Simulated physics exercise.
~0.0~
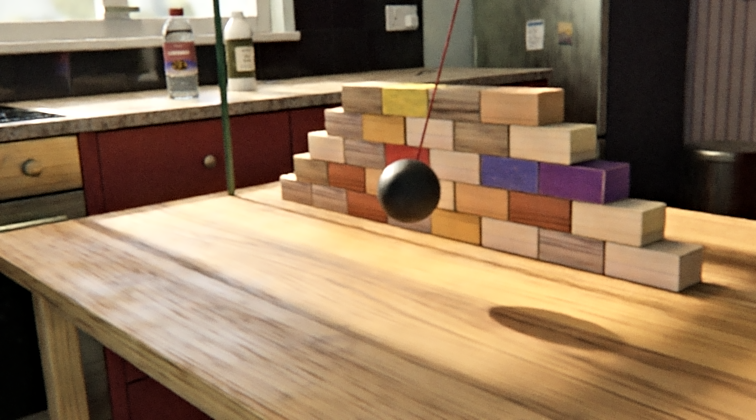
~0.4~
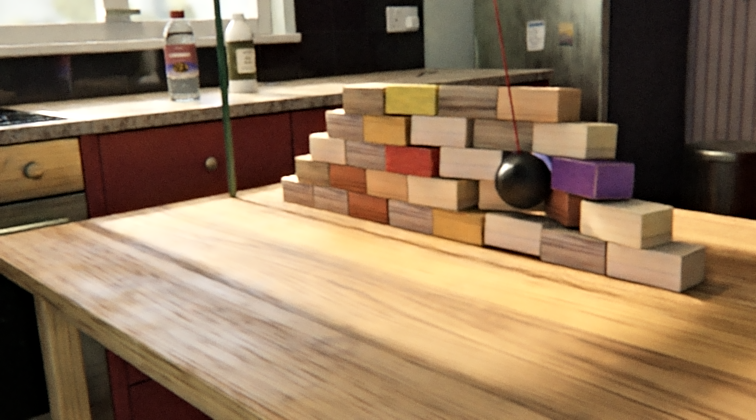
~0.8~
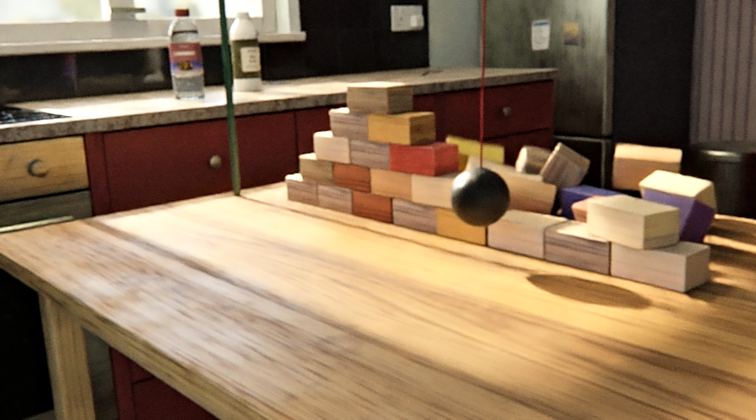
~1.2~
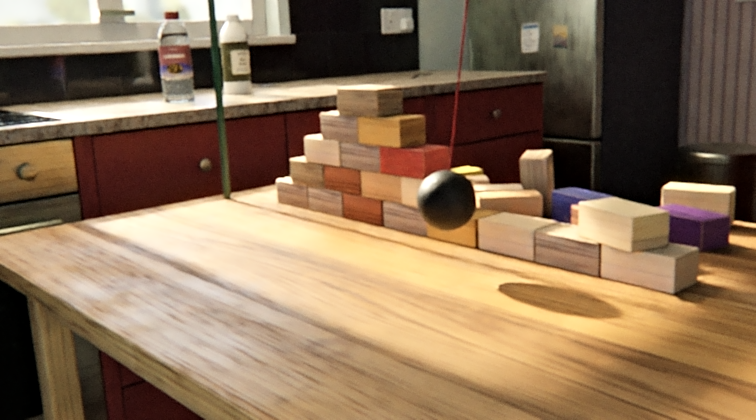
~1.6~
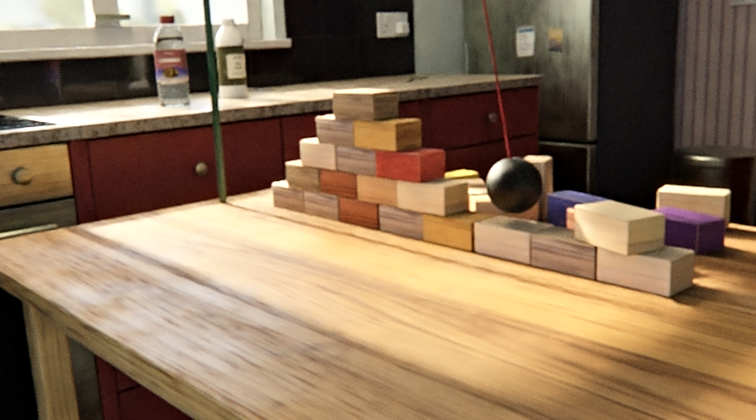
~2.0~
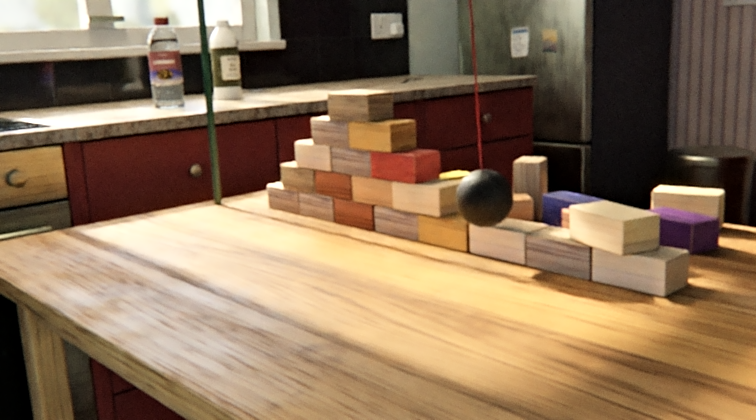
A stepped wall of wooden blocks, mostly natural tones with yellow, red, blue and purple ones among them, stands on a wooden table in a kitchen, seen from a slightly swaying view above the tabletop. A dark ball on a red line hangs before it and swings right into the wall, pushing the blue and purple blocks rightward. The ball swings back left as the upper right part collapses, tumbling the yellow, blue and purple blocks. It sways right, then left again, while the left steps and red block still stand and the purple block lies fallen at right.
